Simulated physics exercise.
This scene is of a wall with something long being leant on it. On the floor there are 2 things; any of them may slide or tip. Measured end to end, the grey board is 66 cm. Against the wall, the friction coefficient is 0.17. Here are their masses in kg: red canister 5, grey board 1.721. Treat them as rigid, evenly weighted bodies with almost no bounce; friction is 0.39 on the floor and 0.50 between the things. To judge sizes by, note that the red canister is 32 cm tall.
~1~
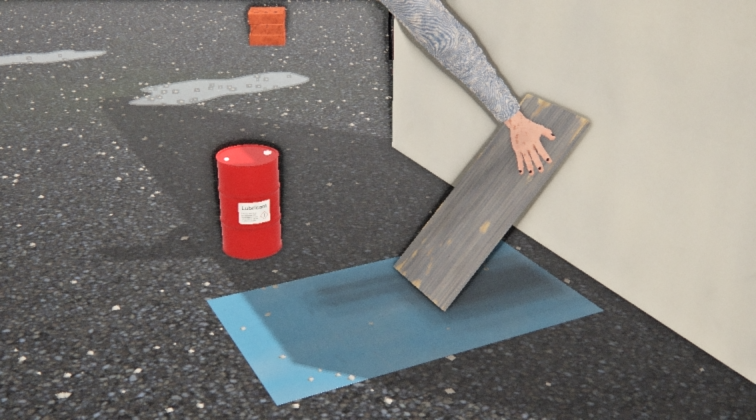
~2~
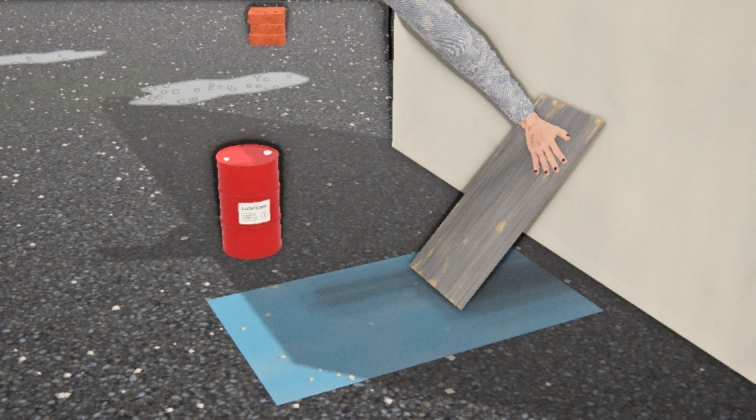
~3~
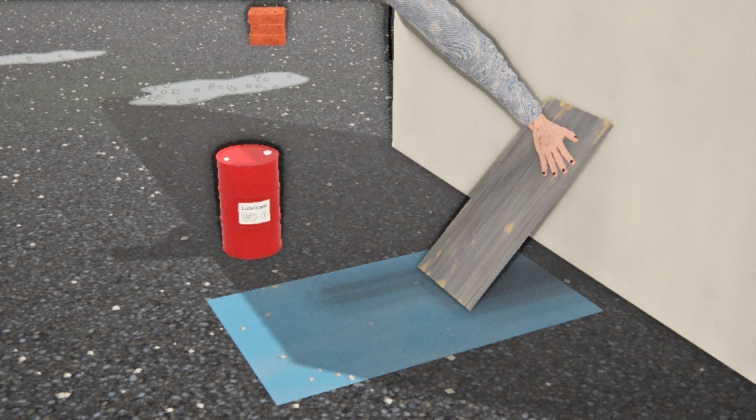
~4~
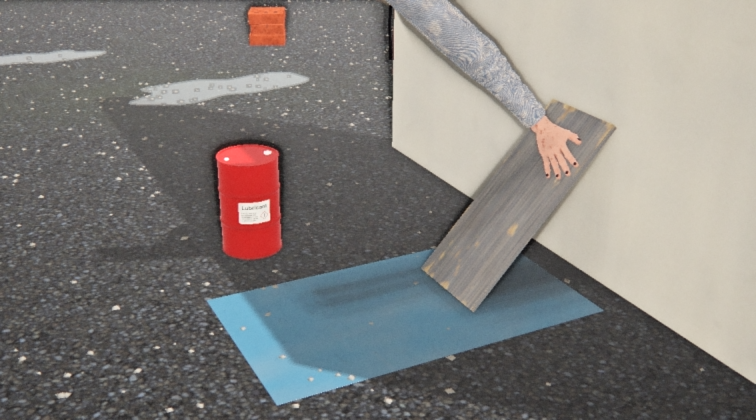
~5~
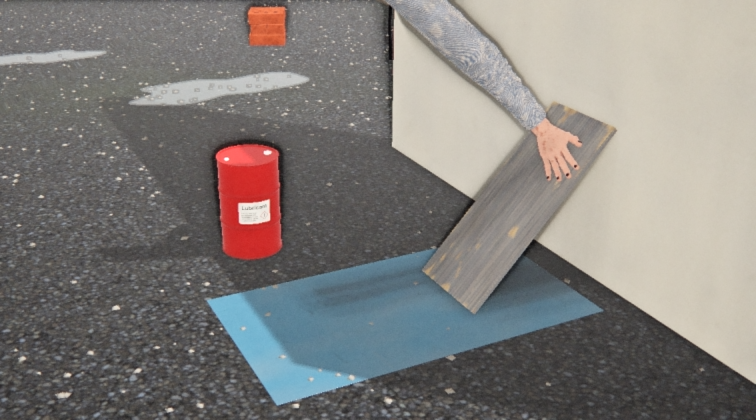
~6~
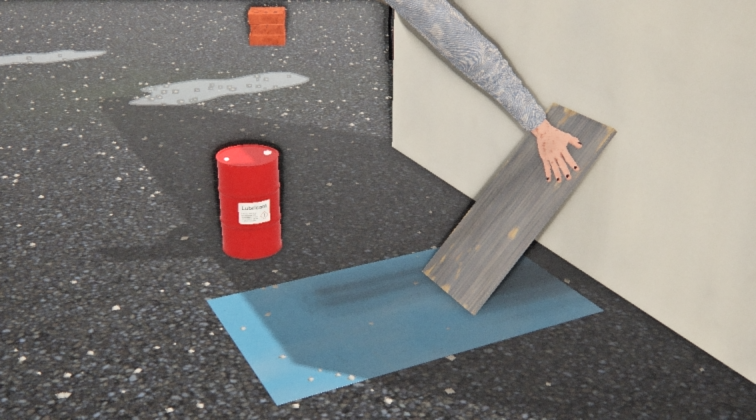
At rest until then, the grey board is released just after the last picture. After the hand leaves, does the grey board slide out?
Yes, it slides out.
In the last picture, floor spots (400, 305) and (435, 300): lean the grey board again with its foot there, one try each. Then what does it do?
At first it fails to stay, and the next time it fails to stay.
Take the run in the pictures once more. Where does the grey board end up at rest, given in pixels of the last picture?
Near (480, 283).
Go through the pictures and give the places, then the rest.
In the first frame, 11 cm still to go; grey board (488, 198); red canister (250, 201).
In the second frame, 5 cm still to go; grey board (503, 198); red canister (250, 201).
In the third frame, 3 cm still to go; grey board (512, 199); red canister (250, 201).
In the fourth frame, 1 cm still to go; grey board (515, 201); red canister (250, 201).
Propped up under the hand; grey board (516, 203); red canister (250, 201), in the fifth frame.
Propped up under the hand; grey board (516, 205); red canister (250, 201), in the sixth frame.
Then, 0.50 s past the last view, grey board sunk by 14° near (501, 225).
Then, 0.70 s past the last view, grey board sunk by 47° near (480, 286).
Finally, on their side or leaning hard on the floor, grey board; red canister still in place (within 10 cm). Final places as that camera would see them, grey board near (480, 284). The board slips out.
